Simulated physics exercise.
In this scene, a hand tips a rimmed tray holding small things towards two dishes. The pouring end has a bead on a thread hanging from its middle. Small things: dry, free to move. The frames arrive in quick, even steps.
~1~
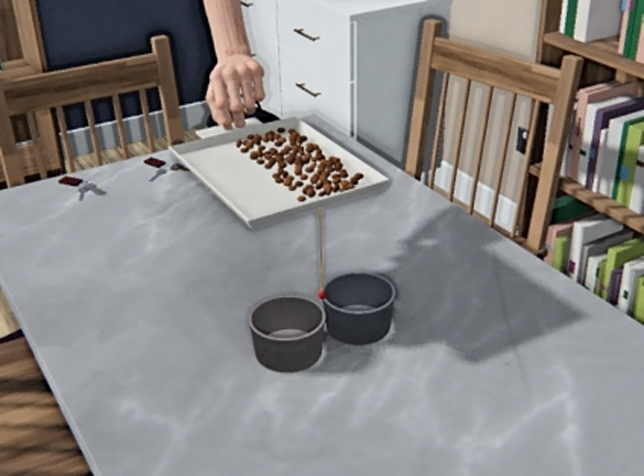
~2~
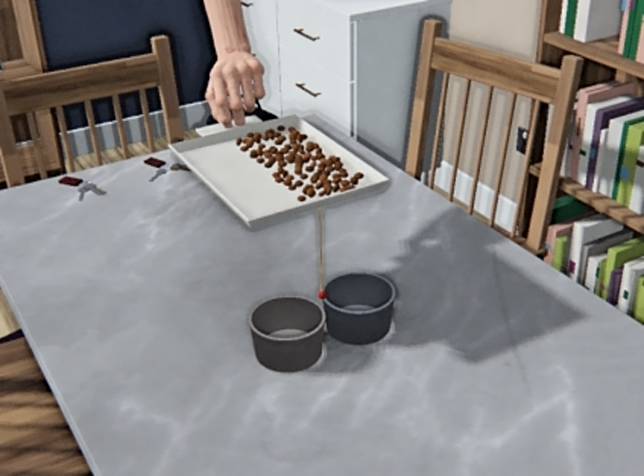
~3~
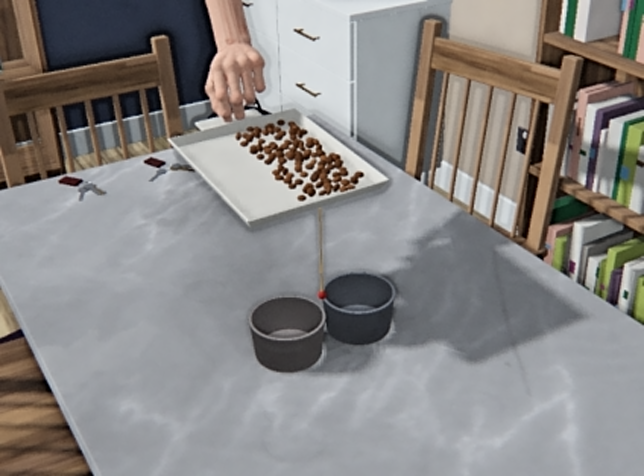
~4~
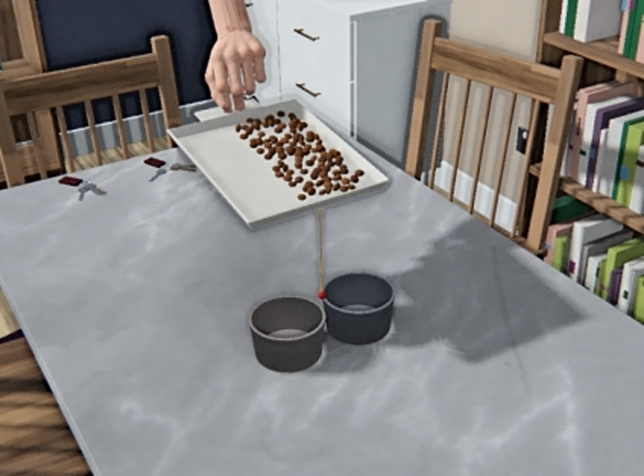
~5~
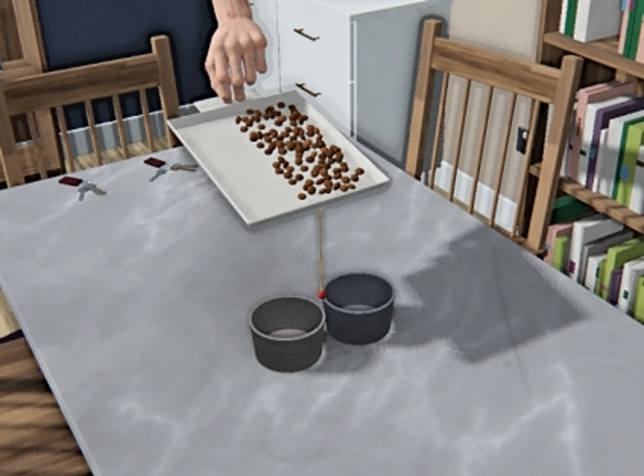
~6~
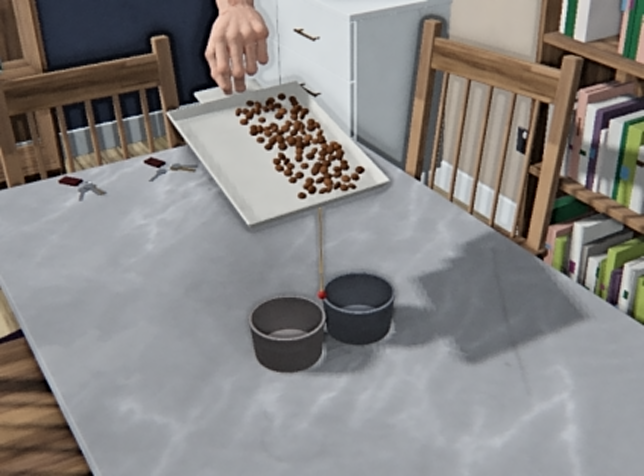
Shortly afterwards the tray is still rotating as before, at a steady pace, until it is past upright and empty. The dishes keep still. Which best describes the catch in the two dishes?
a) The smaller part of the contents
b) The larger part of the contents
a.
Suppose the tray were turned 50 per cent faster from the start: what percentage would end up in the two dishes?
Close to 10 in a hundred.
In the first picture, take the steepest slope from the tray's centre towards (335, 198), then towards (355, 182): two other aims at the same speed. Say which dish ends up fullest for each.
Well, at the first place the right-side one, and at the second the right-side one.
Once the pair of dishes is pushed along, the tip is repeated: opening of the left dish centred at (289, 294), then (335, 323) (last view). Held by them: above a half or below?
At place one not up to half; at place two in excess of half.
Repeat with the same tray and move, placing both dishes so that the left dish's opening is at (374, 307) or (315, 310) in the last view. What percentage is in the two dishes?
It comes to roughly 50 per cent in one try and roughly 30 per cent in the next.
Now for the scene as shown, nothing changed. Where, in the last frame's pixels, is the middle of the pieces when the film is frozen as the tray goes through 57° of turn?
Around (331, 198).
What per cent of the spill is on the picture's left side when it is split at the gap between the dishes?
Roughly 20 in a hundred.
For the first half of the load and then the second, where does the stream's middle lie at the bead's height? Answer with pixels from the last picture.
The opening part goes through (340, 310); what follows goes through (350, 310).
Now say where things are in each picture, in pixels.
The first picture shows corners of the pouring end near (250, 216) and (381, 178), level; middle of the load near (298, 159), bits of dog kibble; left dish near (306, 350); right dish near (378, 323); bead on its thread near (322, 295).
The second picture shows corners of the pouring end near (250, 217) and (381, 178), level; middle of the load near (298, 158).
The third picture shows corners of the pouring end near (251, 217) and (381, 178), tipped barely, level across its low end; middle of the load near (298, 154).
The fourth picture shows corners of the pouring end near (251, 218) and (382, 178), tipped a little, level across its low end; middle of the load near (299, 149).
The fifth picture shows corners of the pouring end near (251, 218) and (382, 179), tipped a little, level across its low end; middle of the load near (299, 144).
The sixth picture shows corners of the pouring end near (252, 219) and (383, 179), tipped a little, level across its low end; middle of the load near (299, 139); left dish near (306, 350); right dish near (378, 323).
Shortly afterwards, tray tipped steeply; the bulk on the tray; near a quarter in the air.
Next, tray tipped right over; only a few on the tray; a little in the left dish; a little in the right dish; near half outside both; near a quarter in the air.
Some moments later, tray tipped past a quarter turn; a little in the left dish; a little in the right dish; the bulk outside both.
In the end, tray tipped past a quarter turn; a little in the left dish; a little in the right dish; the bulk outside both.
